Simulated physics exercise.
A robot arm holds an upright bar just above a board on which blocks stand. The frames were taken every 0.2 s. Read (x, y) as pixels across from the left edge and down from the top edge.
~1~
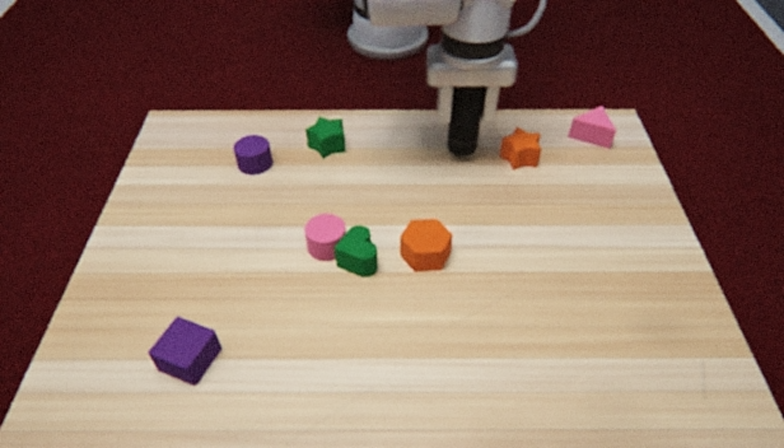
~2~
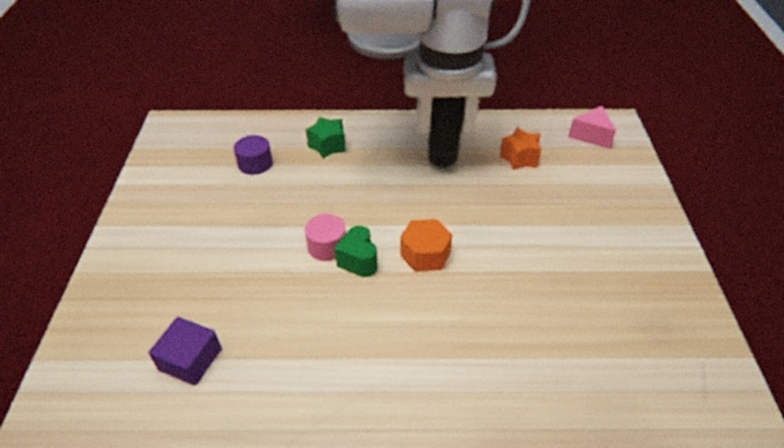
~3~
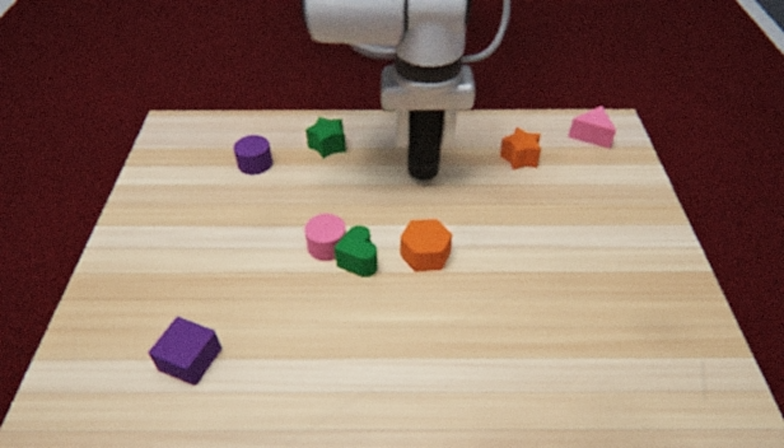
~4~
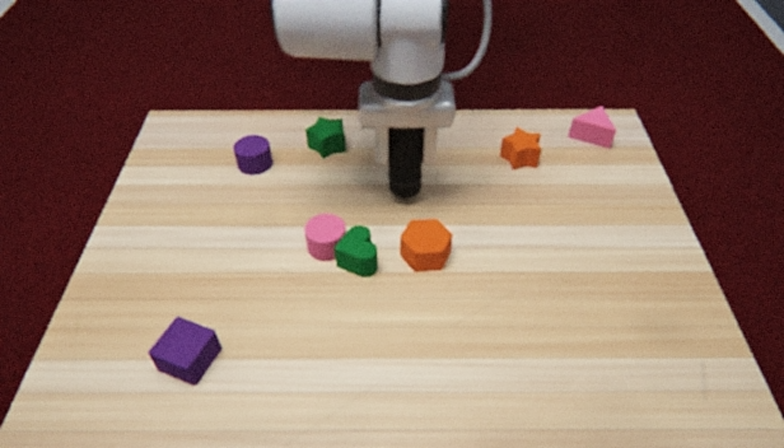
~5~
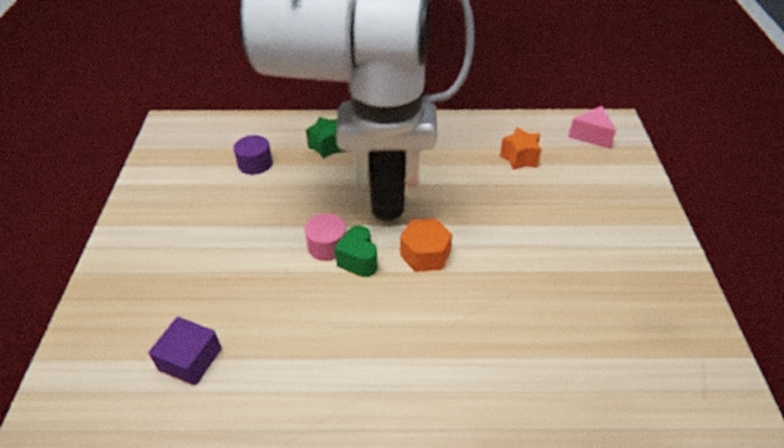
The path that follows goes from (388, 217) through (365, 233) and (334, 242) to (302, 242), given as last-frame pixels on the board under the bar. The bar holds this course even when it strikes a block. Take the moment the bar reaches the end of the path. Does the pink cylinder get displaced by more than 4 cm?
Answer: Yes.
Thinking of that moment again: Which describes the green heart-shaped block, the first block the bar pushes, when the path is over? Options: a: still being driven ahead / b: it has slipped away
My pick is b.
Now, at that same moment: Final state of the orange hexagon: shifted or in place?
It stays.
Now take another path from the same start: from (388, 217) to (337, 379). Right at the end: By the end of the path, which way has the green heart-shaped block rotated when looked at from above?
The sense of turning is clockwise.
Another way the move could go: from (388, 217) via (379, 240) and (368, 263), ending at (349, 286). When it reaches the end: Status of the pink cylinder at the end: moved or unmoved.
Its place stays the same.
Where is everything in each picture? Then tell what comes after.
In the first picture, bar's lower end at (462, 148); pink cylinder at (325, 227); green heart-shaped block at (357, 242); orange hexagon at (426, 235).
In the second picture, bar at (443, 158); blocks still.
In the third picture, bar at (423, 171); blocks still.
In the fourth picture, bar at (405, 188); blocks still.
In the fifth picture, bar at (388, 210); pink cylinder at (325, 227); green heart-shaped block at (357, 242); orange hexagon at (426, 235).
The first path, step by step. One third of the way, bar at (364, 226); green heart-shaped block at (356, 245).
Two thirds of the way, bar at (333, 235); pink cylinder at (296, 236); green heart-shaped block at (349, 252), turned 40° anticlockwise.
At the end, bar at (301, 234); pink cylinder at (268, 242); green heart-shaped block at (349, 252), turned 40° anticlockwise; orange hexagon still.
